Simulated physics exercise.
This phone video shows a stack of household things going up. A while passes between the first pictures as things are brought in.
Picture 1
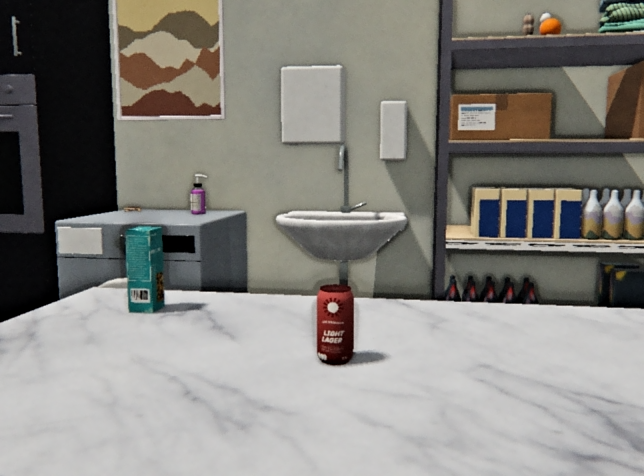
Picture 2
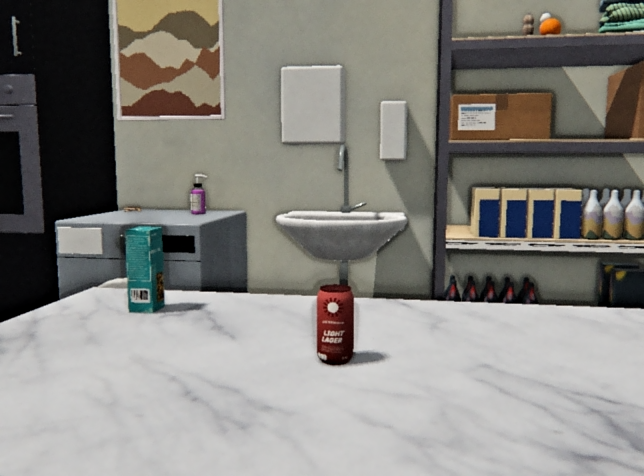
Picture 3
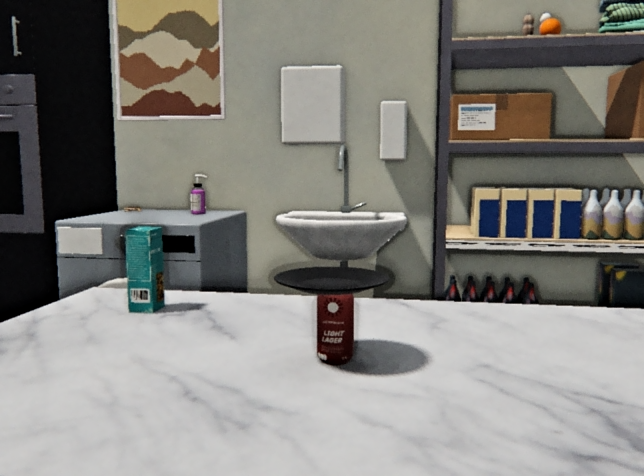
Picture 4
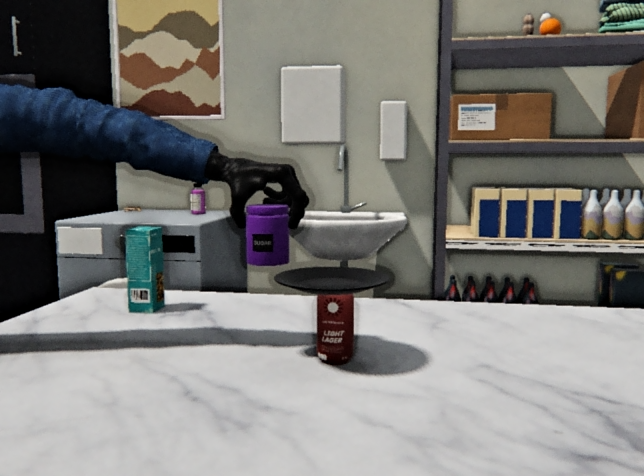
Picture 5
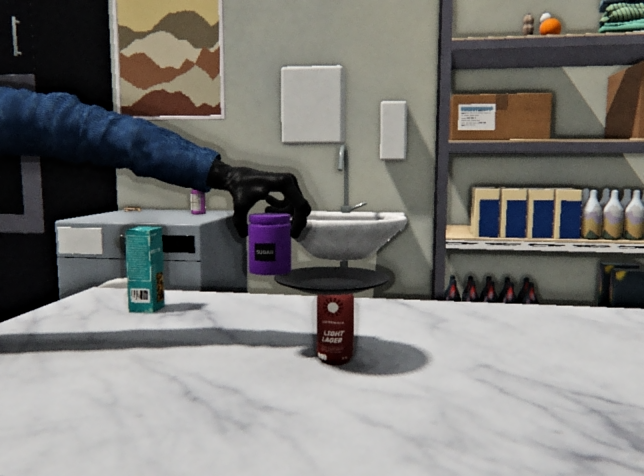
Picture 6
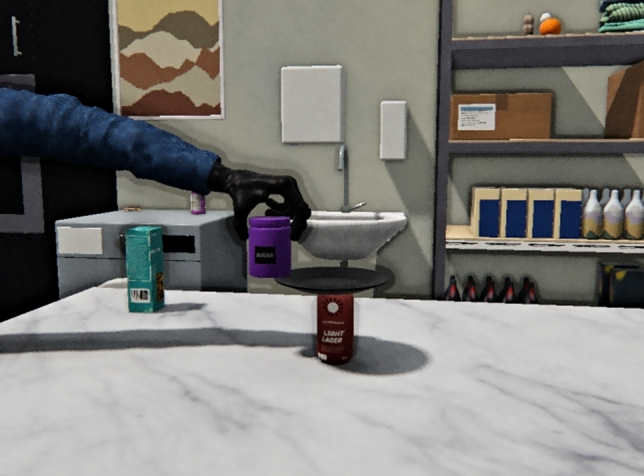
We see a red can on a marble surface near a turquoise carton, then a black plate on top of the can. A blue-sleeved arm lowers a purple jar slightly onto the plate's left edge and keeps holding it.
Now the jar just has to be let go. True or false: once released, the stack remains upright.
False.
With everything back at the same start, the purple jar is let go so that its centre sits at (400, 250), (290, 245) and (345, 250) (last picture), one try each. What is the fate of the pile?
In the first case it comes apart; in the second case it gives way; in the third case it stays up.
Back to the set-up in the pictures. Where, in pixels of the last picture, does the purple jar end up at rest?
Around (233, 336).
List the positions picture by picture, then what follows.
In the first picture, the last thing is not in view yet.
In the second picture, the last thing is not in view yet; red can (335, 325).
In the third picture, the last thing is not in view yet; turquoise carton (145, 269).
The fourth picture shows coming down; purple jar (268, 234); black plate (332, 282).
The fifth picture shows set down, still held; purple jar (270, 243); red can (335, 325).
The sixth picture shows set down, still held; purple jar (270, 246); turquoise carton (145, 269).
Then, 0.30 s past the last view, purple jar now fallen; black plate rocked 22° from its first pose.
Then, 0.40 s past the last view, things are still on the move.
Then, 1.20 s past the last view, nothing new.
Finally, fallen, purple jar; the other 3 still in place. Final places as the last picture's camera would see them, purple jar near (233, 336). The pile gives way.
